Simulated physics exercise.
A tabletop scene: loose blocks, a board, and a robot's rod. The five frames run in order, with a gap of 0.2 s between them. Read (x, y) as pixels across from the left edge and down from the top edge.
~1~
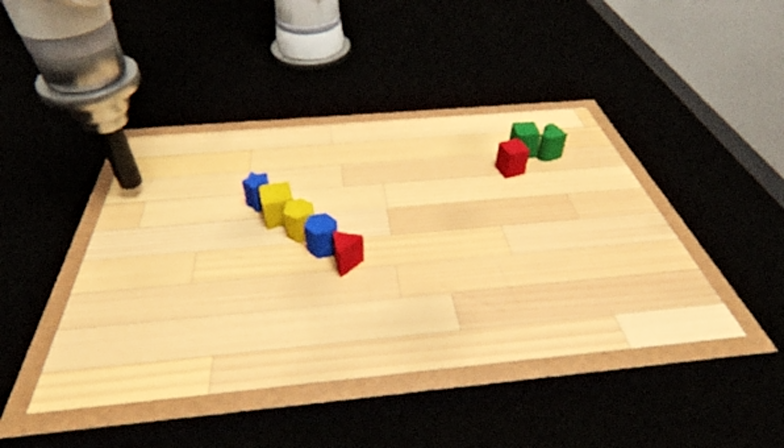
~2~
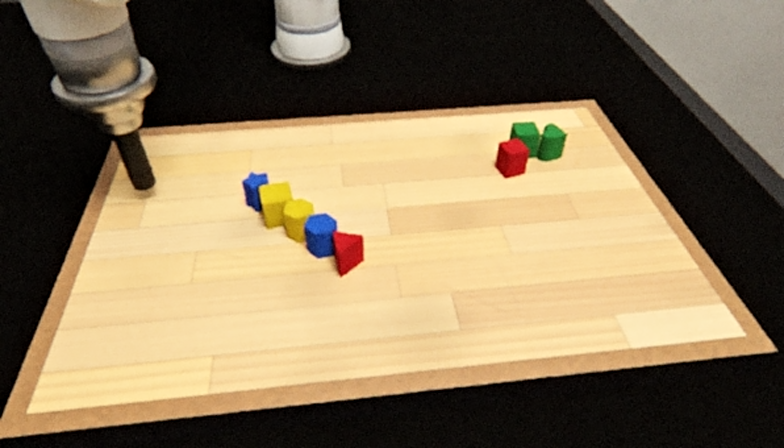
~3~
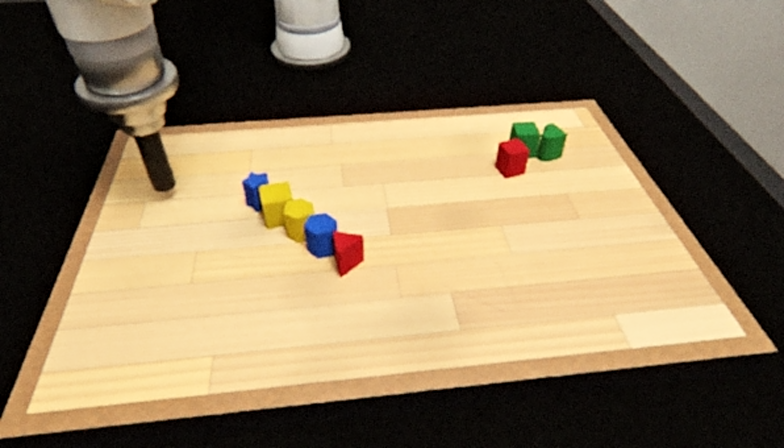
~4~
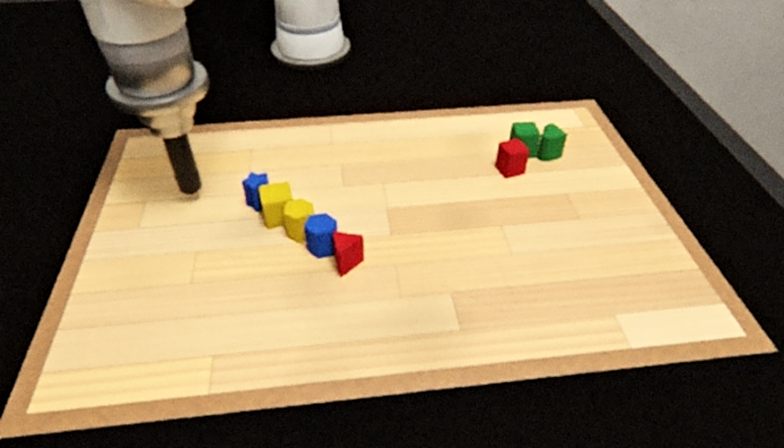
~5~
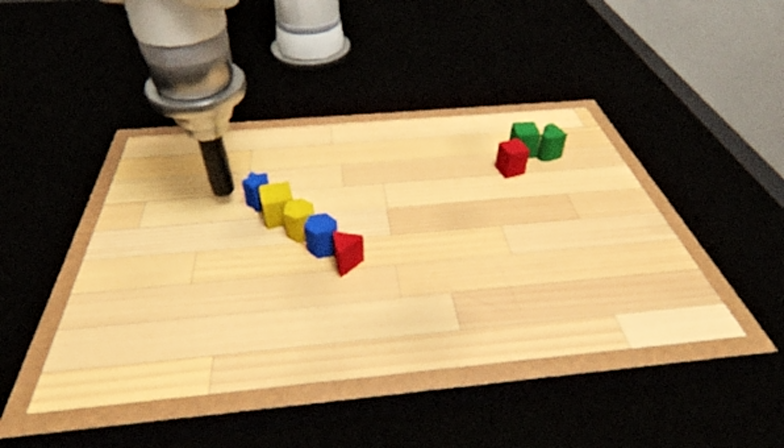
A robot's rod moves right across the board toward the still blue star block.
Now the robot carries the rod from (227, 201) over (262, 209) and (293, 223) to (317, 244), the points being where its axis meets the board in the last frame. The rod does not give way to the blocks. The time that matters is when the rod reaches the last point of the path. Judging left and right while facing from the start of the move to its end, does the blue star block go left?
Yes, it checks out.
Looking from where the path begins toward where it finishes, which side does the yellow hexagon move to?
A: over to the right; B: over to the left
It's A.
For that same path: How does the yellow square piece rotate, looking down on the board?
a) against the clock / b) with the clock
a
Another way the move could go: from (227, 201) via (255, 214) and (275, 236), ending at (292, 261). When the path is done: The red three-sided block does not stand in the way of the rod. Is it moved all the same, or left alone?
It keeps its spot.
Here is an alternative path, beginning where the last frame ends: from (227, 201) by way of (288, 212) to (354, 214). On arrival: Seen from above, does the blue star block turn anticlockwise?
Going by the path, yes.
On the path given first. One third of the way, rod (261, 199); blue star block (277, 175), turned 65° anticlockwise; yellow square piece (298, 188), turned 35° clockwise; yellow hexagon (303, 210), turned 25° clockwise; blue hexagon (323, 226).
Two thirds of the way, rod (291, 213); blue star block (282, 176), turned 100° anticlockwise; yellow square piece (316, 189); yellow hexagon (305, 212), turned 30° clockwise; blue hexagon (324, 228), turned 15° anticlockwise.
At the end, rod (316, 234); blue star block (282, 176), turned 100° anticlockwise; yellow square piece (320, 191), turned 20° anticlockwise; yellow hexagon (328, 235), turned 60° clockwise; blue hexagon (340, 254), turned 15° anticlockwise.
